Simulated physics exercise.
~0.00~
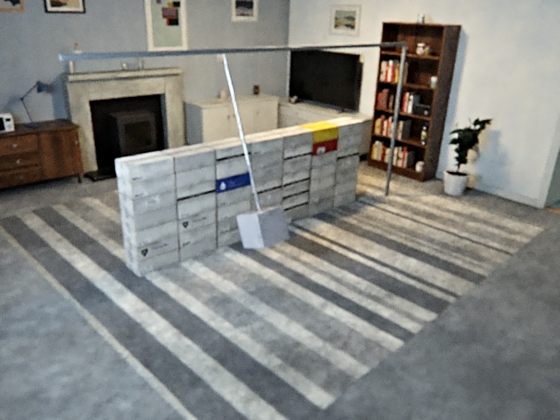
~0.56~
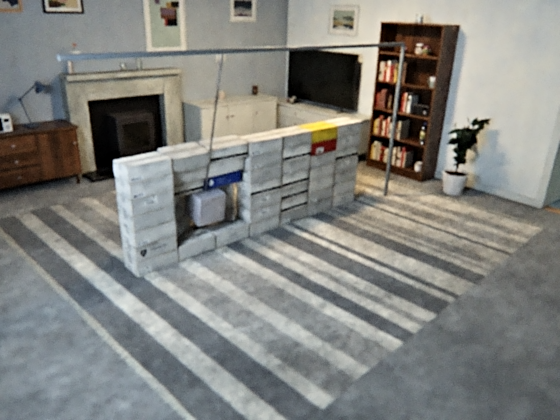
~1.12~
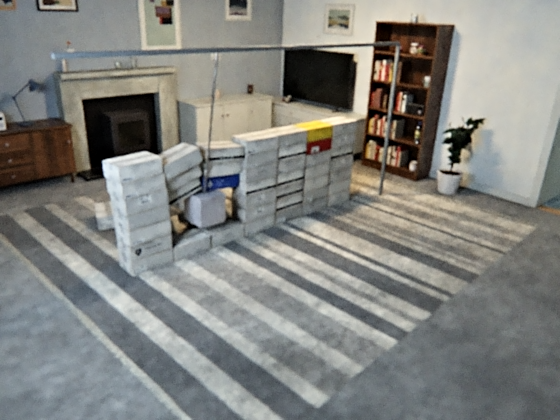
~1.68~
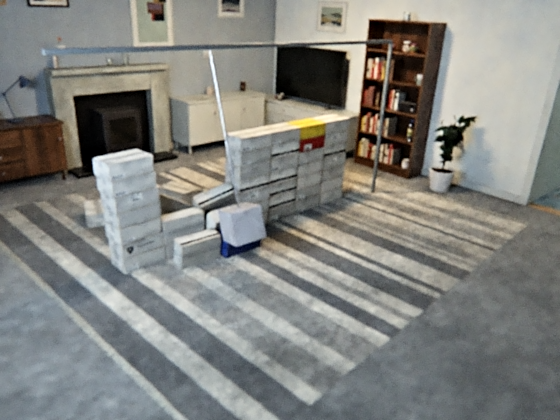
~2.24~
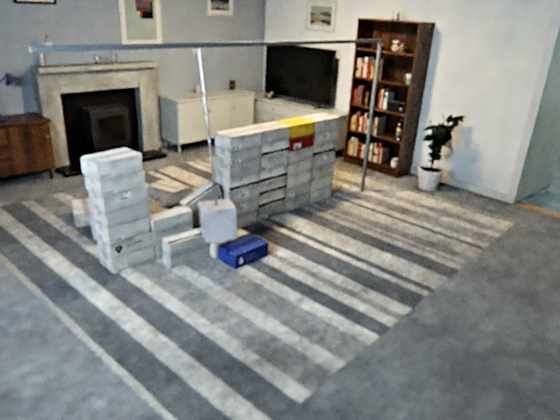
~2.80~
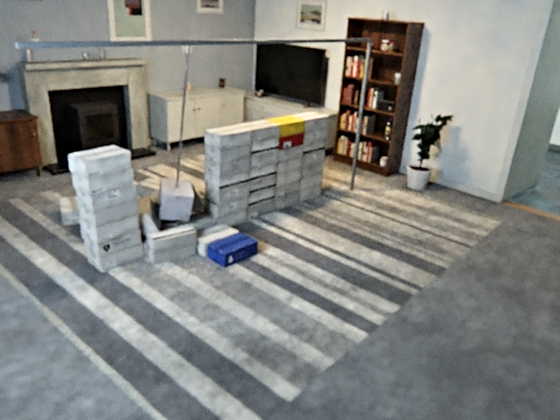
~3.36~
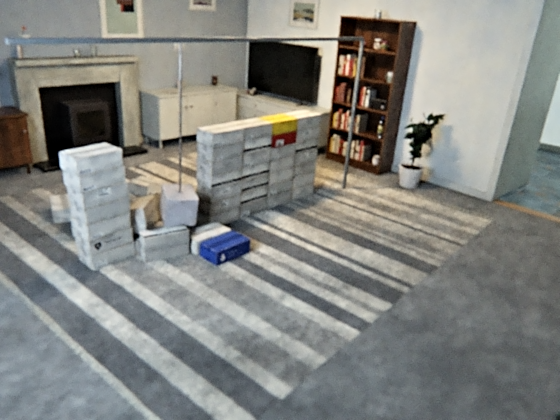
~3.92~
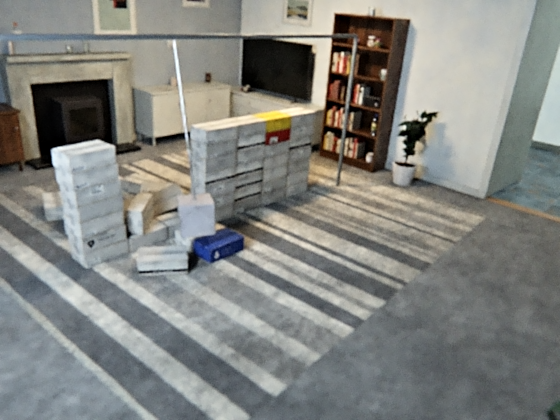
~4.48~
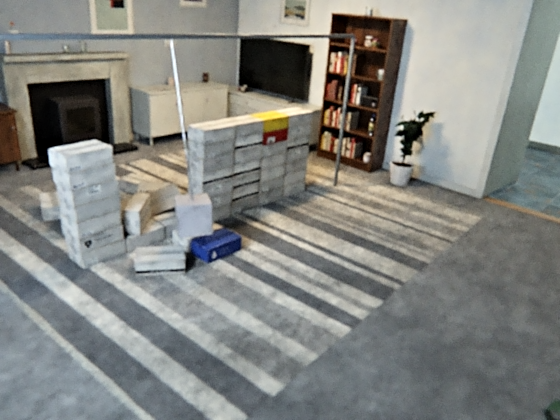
Pale block swinging on a line into a wall of shoe boxes, knocking a gap and dropping the blue box onto the rug.
